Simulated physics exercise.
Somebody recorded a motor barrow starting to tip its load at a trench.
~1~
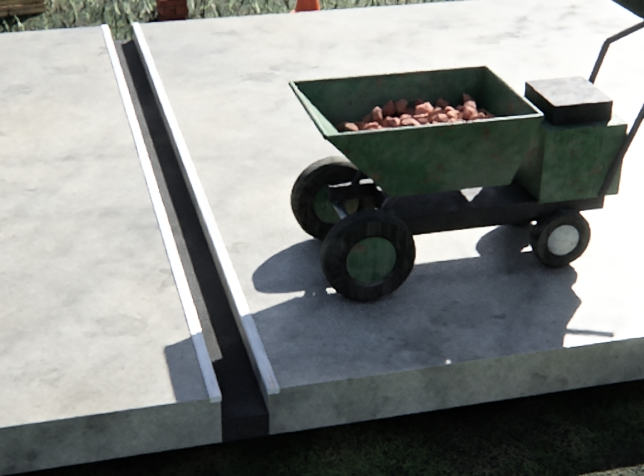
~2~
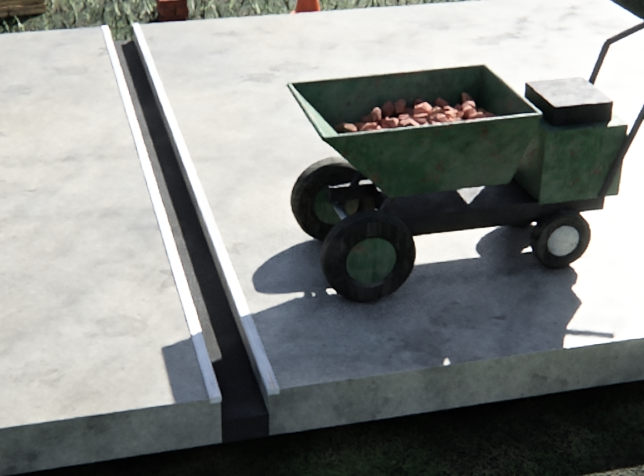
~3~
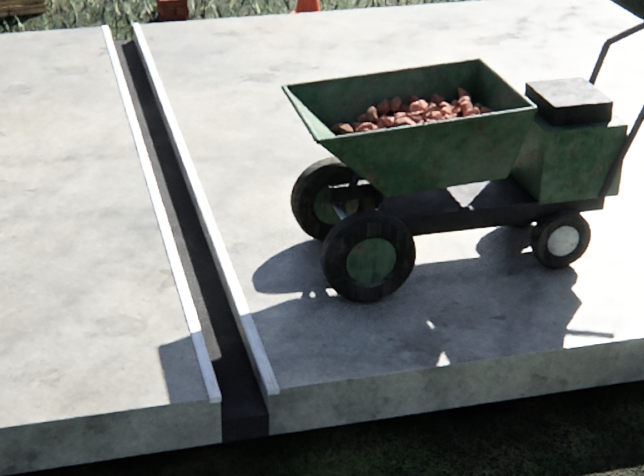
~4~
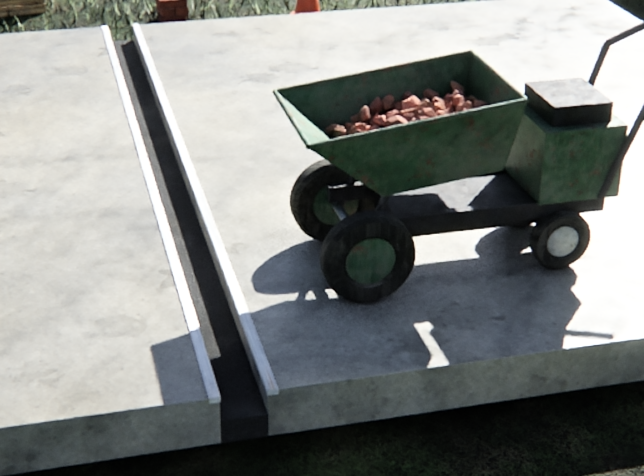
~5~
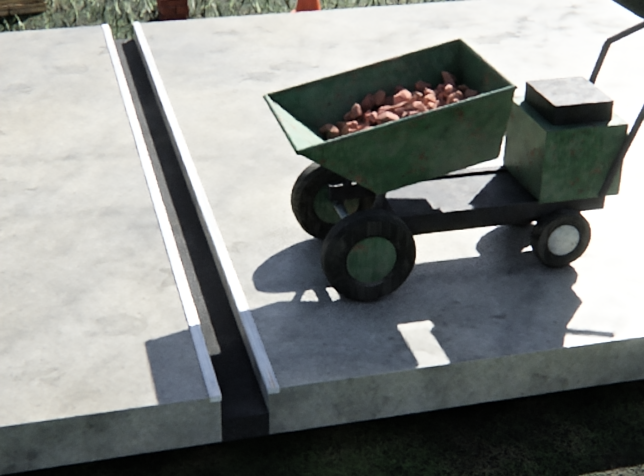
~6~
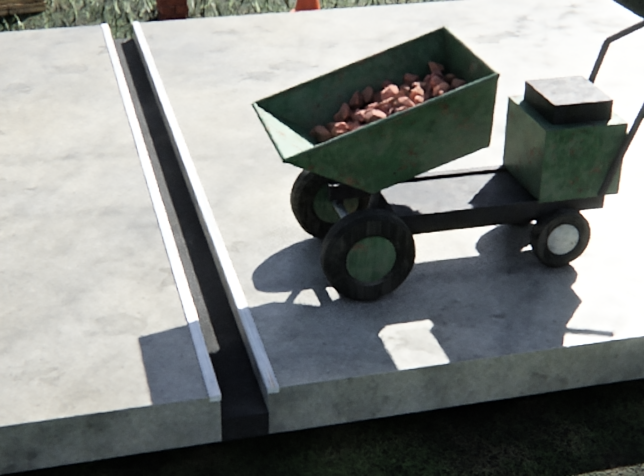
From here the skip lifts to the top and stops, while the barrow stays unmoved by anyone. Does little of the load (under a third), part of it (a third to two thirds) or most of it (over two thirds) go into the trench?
Part of it goes into the trench.
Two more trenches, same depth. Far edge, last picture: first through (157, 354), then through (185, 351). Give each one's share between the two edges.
You'd get 90 % in the first case and 60 % in the second.
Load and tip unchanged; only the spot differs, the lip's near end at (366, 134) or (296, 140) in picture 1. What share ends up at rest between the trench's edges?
You'd get around 60 in a hundred, then 10 in a hundred.
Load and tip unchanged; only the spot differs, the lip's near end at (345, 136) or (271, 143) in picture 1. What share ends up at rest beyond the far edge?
In order, 30 % followed by 90 %.
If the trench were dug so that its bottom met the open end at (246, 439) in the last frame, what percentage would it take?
I'd say around 50 in a hundred.
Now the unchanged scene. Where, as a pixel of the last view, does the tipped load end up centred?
Somewhere around (175, 282) in the final view.
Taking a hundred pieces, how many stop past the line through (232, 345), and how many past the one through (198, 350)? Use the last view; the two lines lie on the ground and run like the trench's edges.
I'd put it near 80 in a hundred, then near 50 in a hundred.
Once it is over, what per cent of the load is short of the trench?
Share: Near 0 %.
Soon, skip tipped steeply; all in the skip.
A while on, skip tipped right over; most in the skip; a small part in or heaped over the trench; a stray few beyond it; a stray few falling.
Towards the end, skip tipped right over; a small part in the skip; about a third in or heaped over the trench; about half beyond it.
Finally, skip tipped right over; a stray few in the skip; about half in or heaped over the trench; about half beyond it.
